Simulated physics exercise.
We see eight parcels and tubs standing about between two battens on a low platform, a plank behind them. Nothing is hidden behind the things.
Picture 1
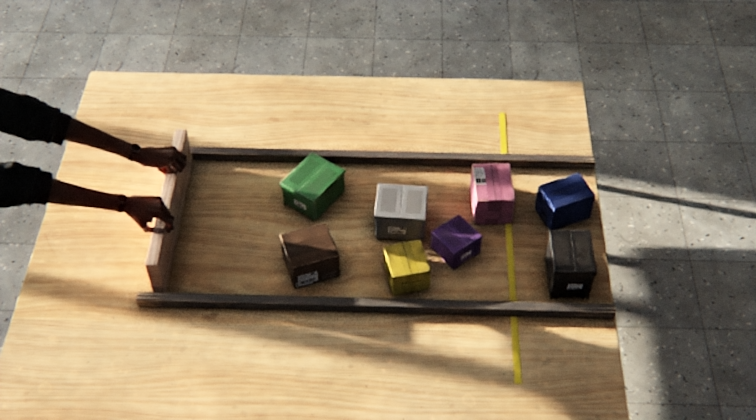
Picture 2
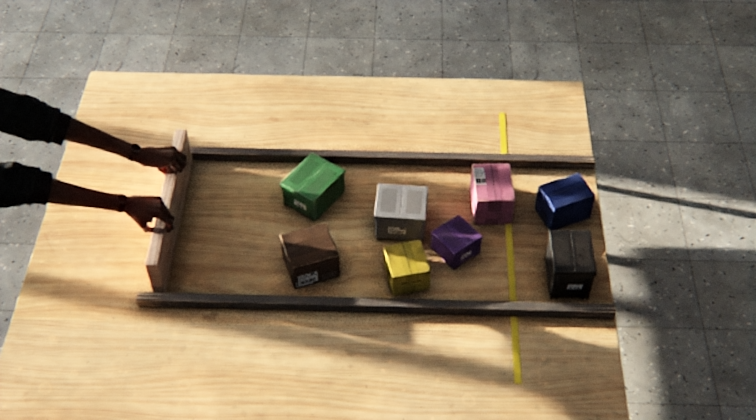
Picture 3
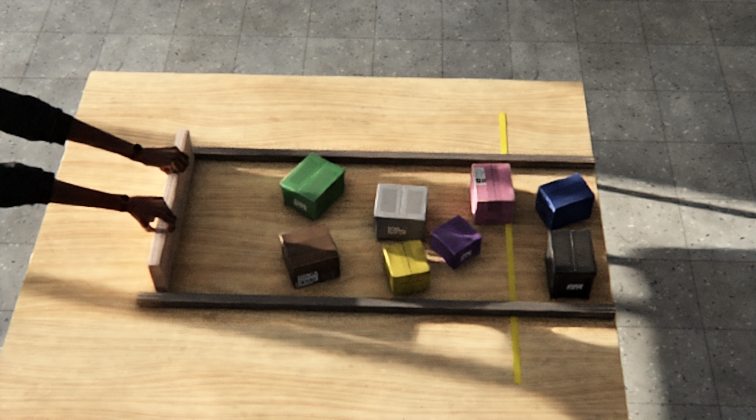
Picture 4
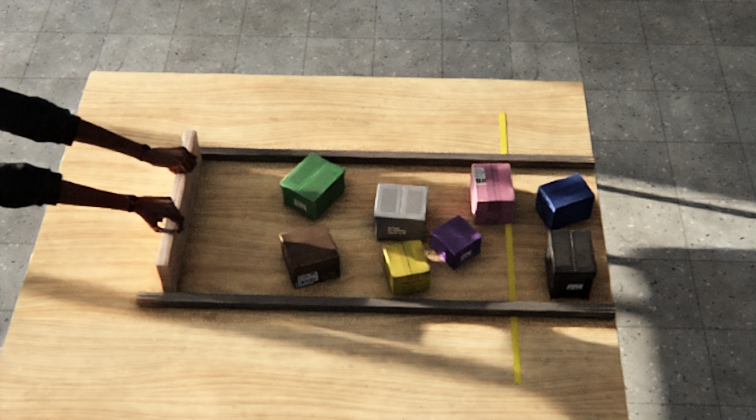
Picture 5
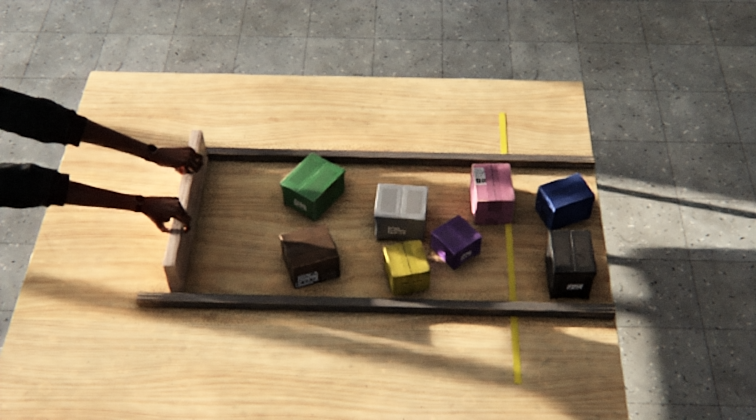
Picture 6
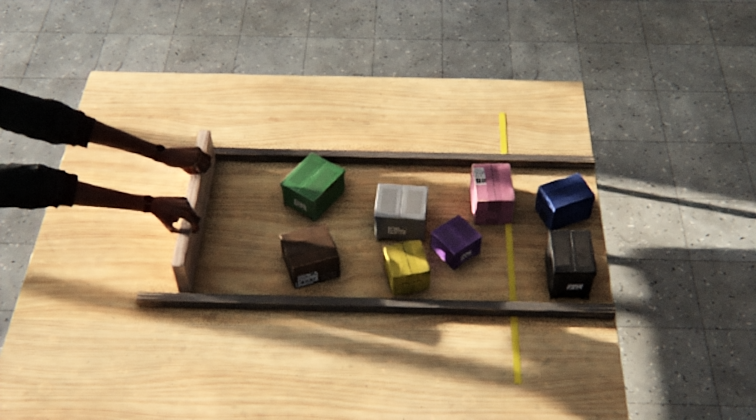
Two dark-sleeved arms at the left slide an upright plank slowly and slightly to the right along a pale wooden platform on grey tiles, seen from above. Between two dark battens sit green, brown, grey, yellow and purple boxes, with pink on a yellow line and blue and black beyond it at the right. The boxes stay still, untouched by the plank, and the camera does not move.
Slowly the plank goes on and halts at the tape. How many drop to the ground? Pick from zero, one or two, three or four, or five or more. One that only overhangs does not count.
Here the number that fall off is one or two.
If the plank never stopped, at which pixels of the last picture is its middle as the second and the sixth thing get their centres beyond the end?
At (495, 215) for the second, at (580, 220) for the sixth.
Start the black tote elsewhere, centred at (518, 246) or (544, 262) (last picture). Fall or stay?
In that order, it is lost; falls.
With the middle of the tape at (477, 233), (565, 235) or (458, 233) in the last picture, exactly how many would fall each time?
In that order 0, 5 and 0.
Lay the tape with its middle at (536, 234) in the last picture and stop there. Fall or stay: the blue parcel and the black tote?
The blue parcel comes down, the black tote is lost.
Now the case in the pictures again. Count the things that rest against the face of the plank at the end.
The number is 3.
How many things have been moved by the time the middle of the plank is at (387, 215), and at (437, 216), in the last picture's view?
5 and 6.
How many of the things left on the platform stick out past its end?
The number is 0.
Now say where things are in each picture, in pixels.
The first frame shows blue parcel (565, 202); black tote (570, 265); pink parcel (492, 194); plank (171, 210); tape (509, 234).
The second frame shows black tote (570, 265); green tote (314, 187).
The third frame shows pink parcel (492, 194); purple tote (456, 242).
The fourth frame shows blue parcel (565, 202); grey tote (401, 213).
The fifth frame shows black tote (570, 265); plank (187, 210).
The sixth frame shows blue parcel (565, 202); black tote (570, 265); pink parcel (492, 194); plank (196, 210); tape (509, 234).
Soon after, none off yet; blue parcel at rest near (565, 202); black tote at rest near (570, 265); pink parcel at rest near (492, 194).
In the end, the number that fall off is one or two; gone, black tote and blue parcel.
